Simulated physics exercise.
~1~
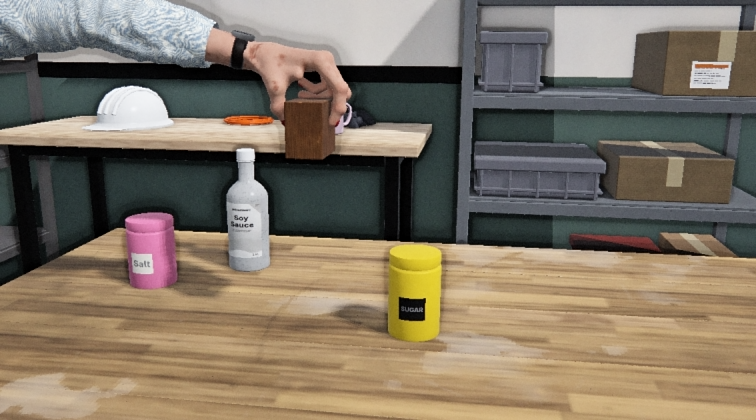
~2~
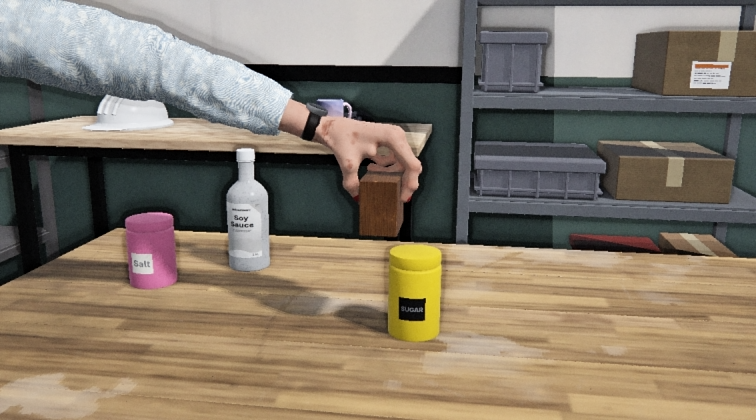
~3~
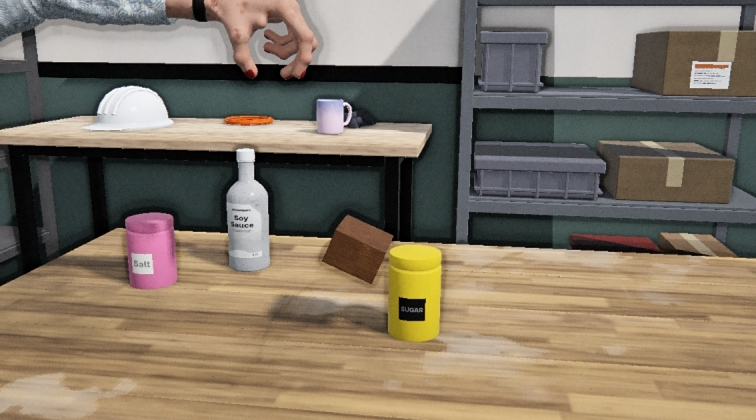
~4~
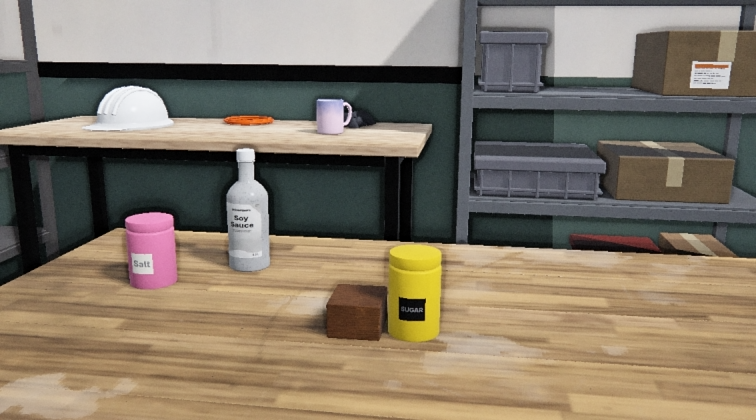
A brown block was carried by a hand over a wooden table and let go near the yellow sugar jar, where it tipped, dropped and ended up lying beside the jar, while the pink salt jar and soy sauce bottle stayed put.
